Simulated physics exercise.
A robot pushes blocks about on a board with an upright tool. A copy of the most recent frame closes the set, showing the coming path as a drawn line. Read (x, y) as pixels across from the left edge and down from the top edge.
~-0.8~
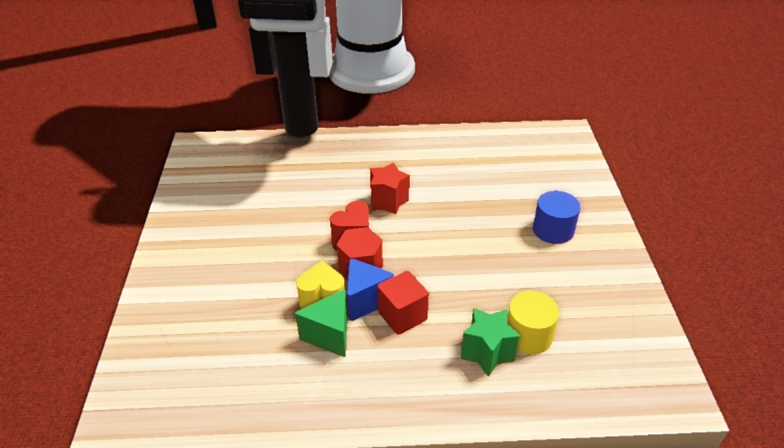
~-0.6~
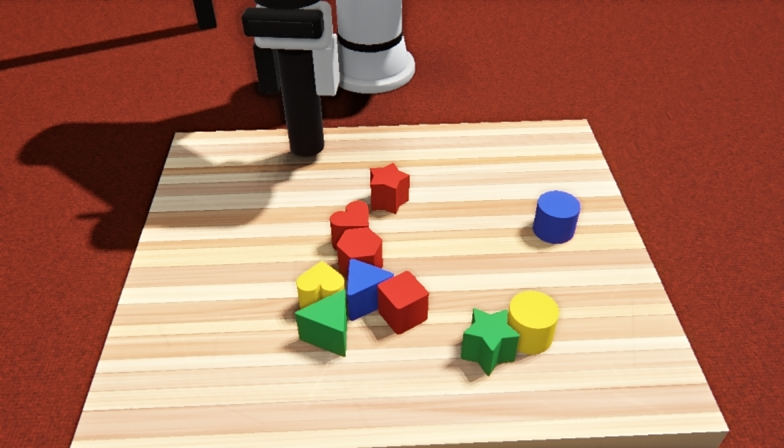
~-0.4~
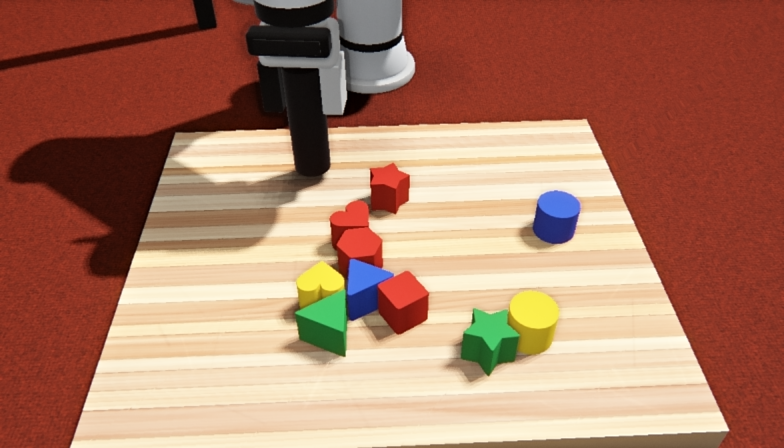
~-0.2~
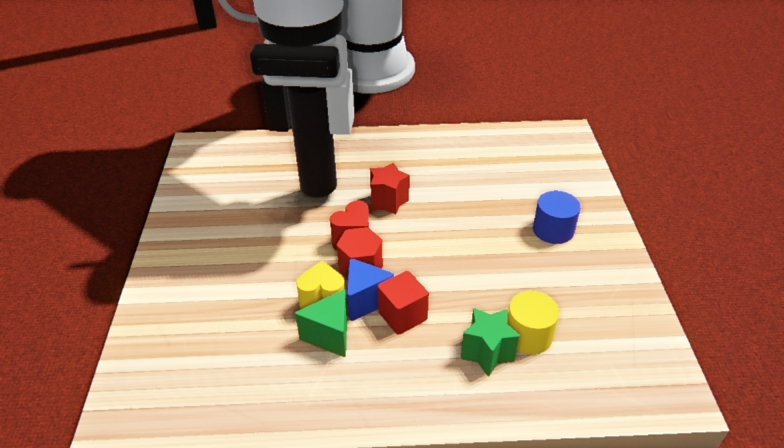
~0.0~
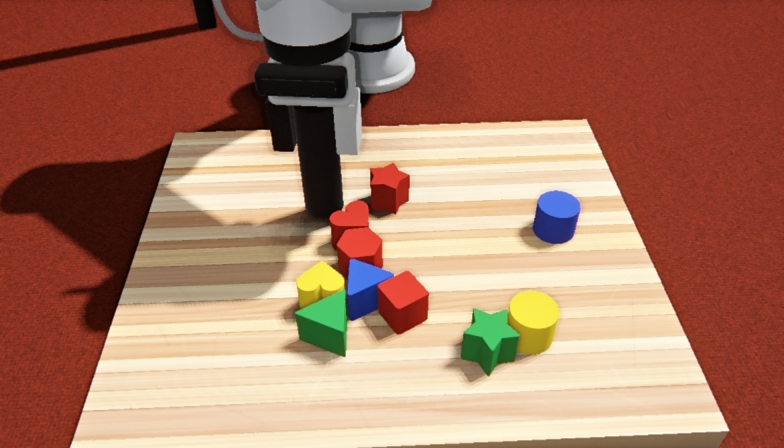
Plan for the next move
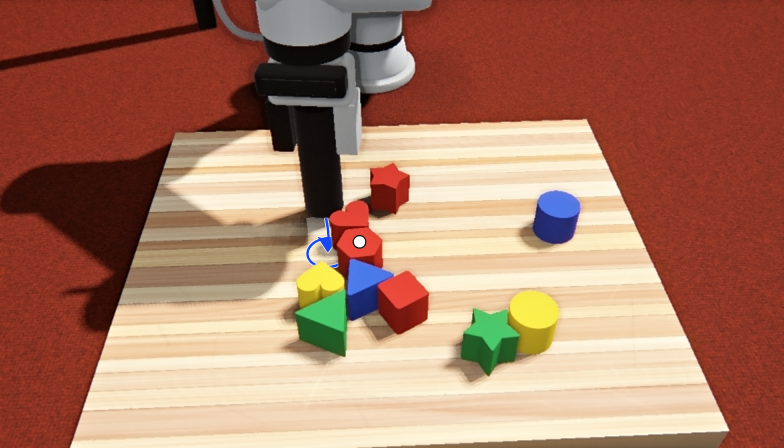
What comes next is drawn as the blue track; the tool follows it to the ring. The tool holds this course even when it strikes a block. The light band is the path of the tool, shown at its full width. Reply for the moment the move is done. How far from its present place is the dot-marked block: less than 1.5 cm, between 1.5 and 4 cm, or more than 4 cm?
Verdict: From 1.5 to 4 cm.
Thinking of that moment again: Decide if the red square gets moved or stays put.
It keeps its spot.
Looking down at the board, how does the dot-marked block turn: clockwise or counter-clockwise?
Viewed from above: Clockwise.
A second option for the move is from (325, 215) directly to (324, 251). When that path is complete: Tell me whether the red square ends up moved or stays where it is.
It is still on its spot.
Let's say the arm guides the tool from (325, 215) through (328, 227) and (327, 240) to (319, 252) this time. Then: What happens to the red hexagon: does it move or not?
My prediction: It moves.
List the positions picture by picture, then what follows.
The first frame shows tool's lower end at (302, 128); yellow heart-shaped block at (320, 278); red heart-shaped block at (352, 215); red hexagon at (360, 242); blue triangle at (365, 276); red square at (403, 289).
The second frame shows tool at (307, 147); blocks still.
The third frame shows tool at (313, 166); blocks still.
The fourth frame shows tool at (319, 186); blocks still.
The fifth frame shows tool at (325, 206); yellow heart-shaped block at (320, 278); red heart-shaped block at (352, 215); red hexagon at (360, 242); blue triangle at (365, 276); red square at (403, 289).
Drawn move, from (325, 215) through (328, 227) and (328, 239) to (328, 252); the dot is on the red hexagon.
What follows on the original path. Halfway along, tool at (327, 225); red heart-shaped block at (355, 219), turned 15° anticlockwise; red hexagon at (362, 244).
At the end, tool at (327, 243); yellow heart-shaped block still; red heart-shaped block at (362, 223), turned 45° anticlockwise; red hexagon at (372, 253), turned 20° clockwise; blue triangle at (363, 279), turned 15° anticlockwise; red square still.
